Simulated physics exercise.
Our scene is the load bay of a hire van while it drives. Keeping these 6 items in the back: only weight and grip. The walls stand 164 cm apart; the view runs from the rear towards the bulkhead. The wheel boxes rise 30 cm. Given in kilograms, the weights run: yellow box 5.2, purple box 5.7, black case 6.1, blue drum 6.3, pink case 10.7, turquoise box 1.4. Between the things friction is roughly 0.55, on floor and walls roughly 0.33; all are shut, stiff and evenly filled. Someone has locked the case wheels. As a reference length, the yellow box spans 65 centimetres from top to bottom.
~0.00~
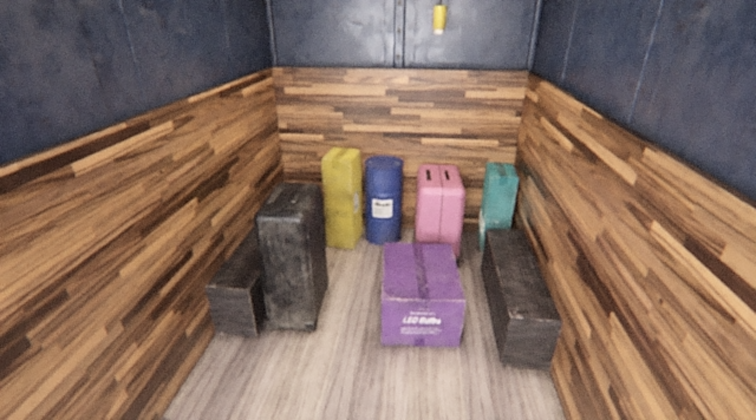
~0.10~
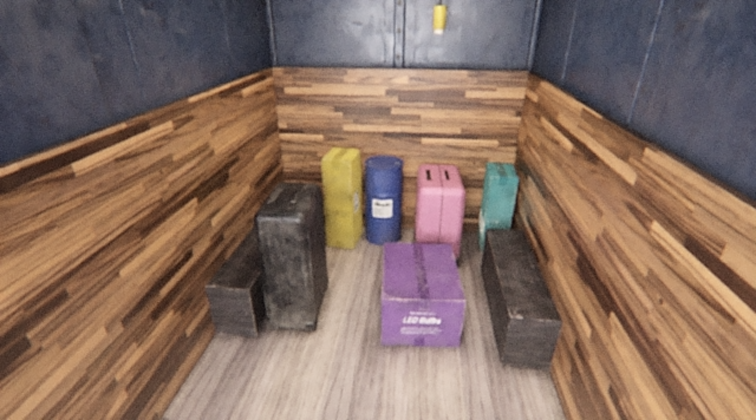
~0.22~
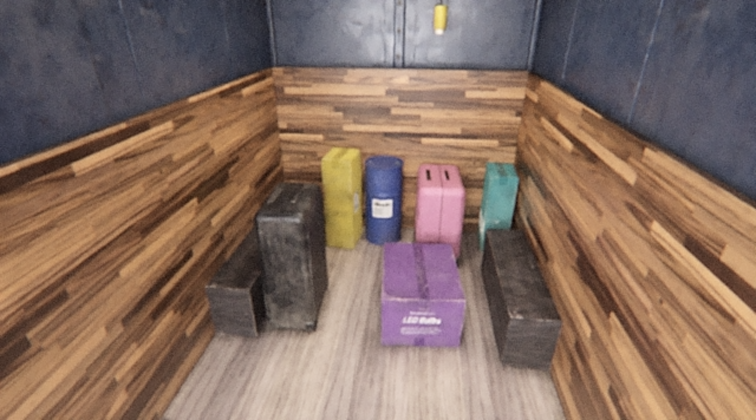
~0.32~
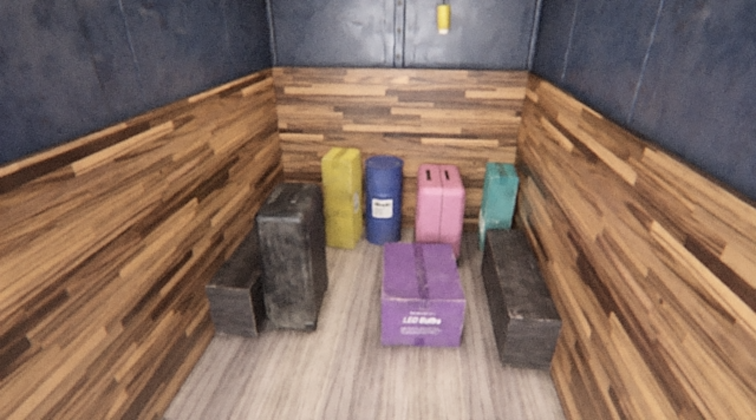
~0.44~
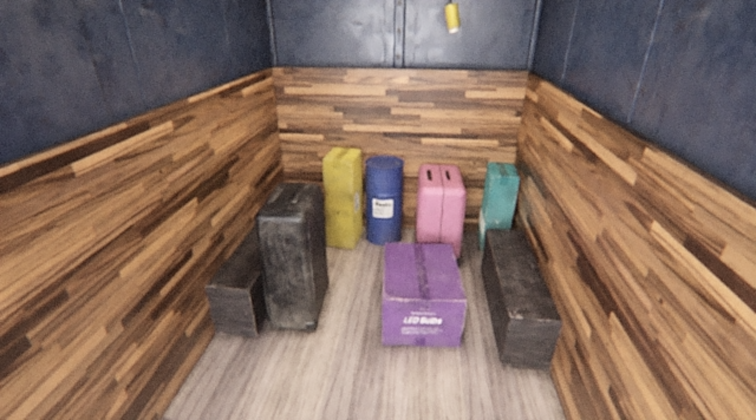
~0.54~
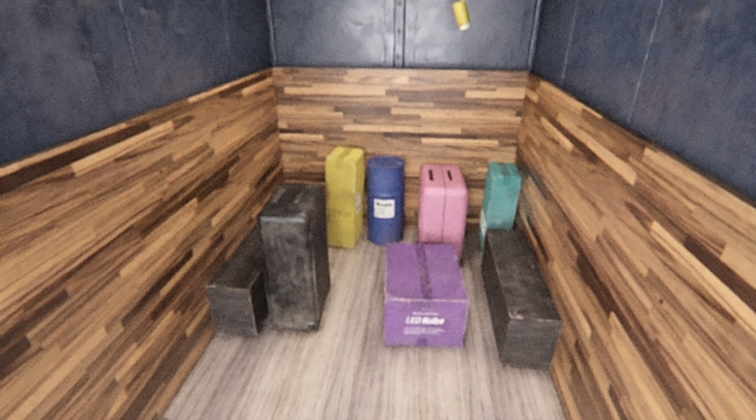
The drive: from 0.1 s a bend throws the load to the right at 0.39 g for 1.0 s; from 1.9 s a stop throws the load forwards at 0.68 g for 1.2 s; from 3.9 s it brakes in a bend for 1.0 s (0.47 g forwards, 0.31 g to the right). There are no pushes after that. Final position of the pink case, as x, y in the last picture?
Roughly (460, 212) in the last picture.
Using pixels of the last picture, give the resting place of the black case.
I'd put it at around (348, 213).
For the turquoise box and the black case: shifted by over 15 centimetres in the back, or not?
Turquoise box: Remains in place. Black case: Is displaced.
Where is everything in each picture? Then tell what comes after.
In the first picture, no push; pink case (438, 213); yellow box (344, 199).
In the second picture, no push; black case (295, 255); blue drum (384, 201).
In the third picture, load feels 0.19 g right; turquoise box (496, 208); yellow box (344, 199).
In the fourth picture, load feels 0.34 g right; purple box (419, 291); black case (295, 255).
In the fifth picture, load feels 0.39 g right; blue drum (384, 201); turquoise box (497, 208).
In the sixth picture, load feels 0.39 g right; pink case (440, 213); yellow box (346, 198).
Around 1.04 s, load feels 0.09 g right; pink case shifted 15 cm near (460, 214); yellow box at 20° to upright; blue drum shifted 20 cm.
Around 2.44 s, load feels 0.68 g forwards; pink case shifted 15 cm near (460, 212); yellow box at 23° to upright; black case shifted 28 cm.
Finally (5.4 s), not toppled but over 15 cm from the start, yellow box, purple box, black case, blue drum and pink case; the last one still in place (within 15 cm). In the last view, pink case near (460, 212).
